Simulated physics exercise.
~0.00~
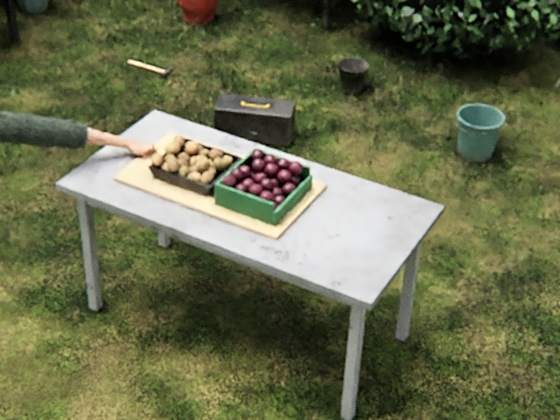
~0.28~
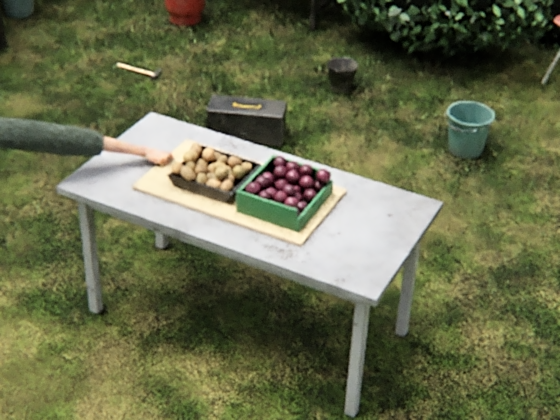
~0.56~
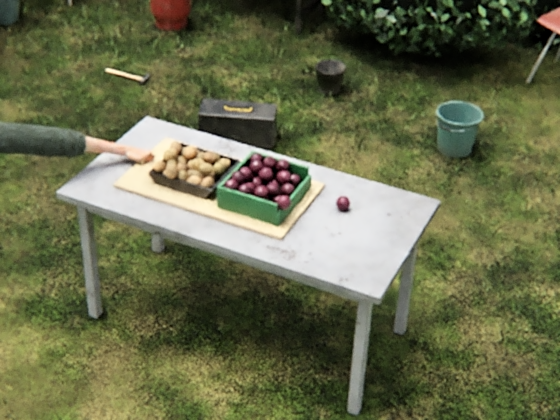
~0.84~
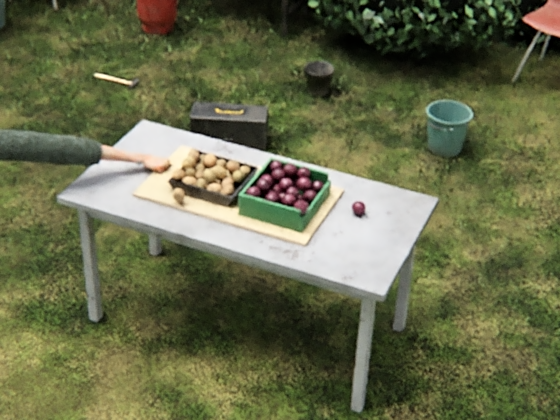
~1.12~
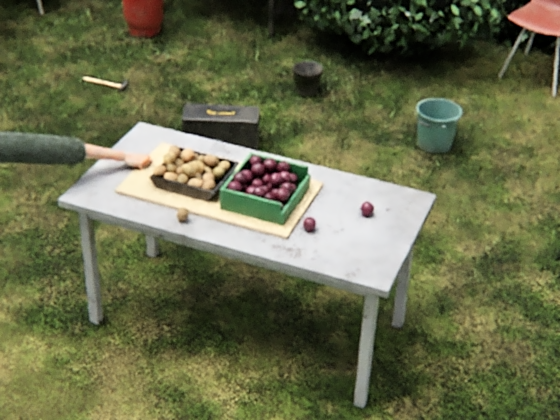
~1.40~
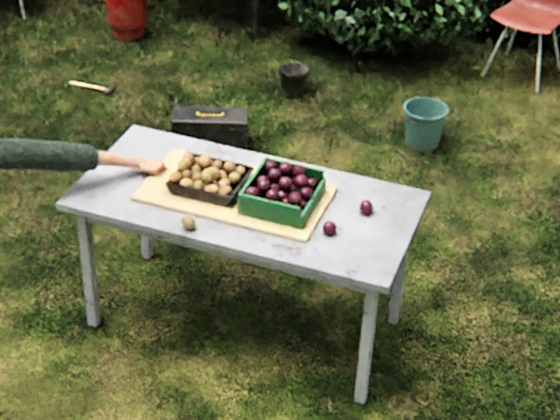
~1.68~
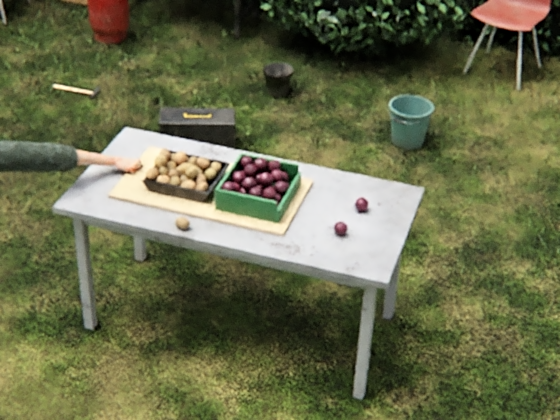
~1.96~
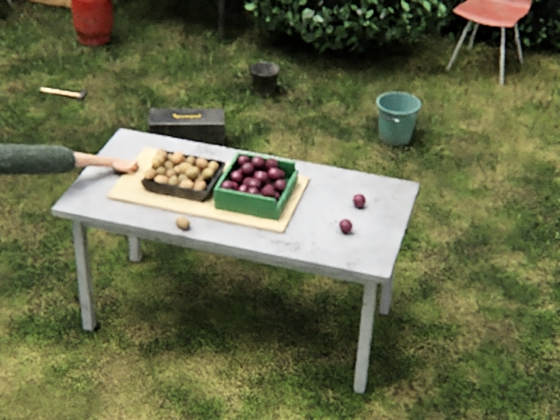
A hand shakes a board of boxes, spilling two red onions and one potato.
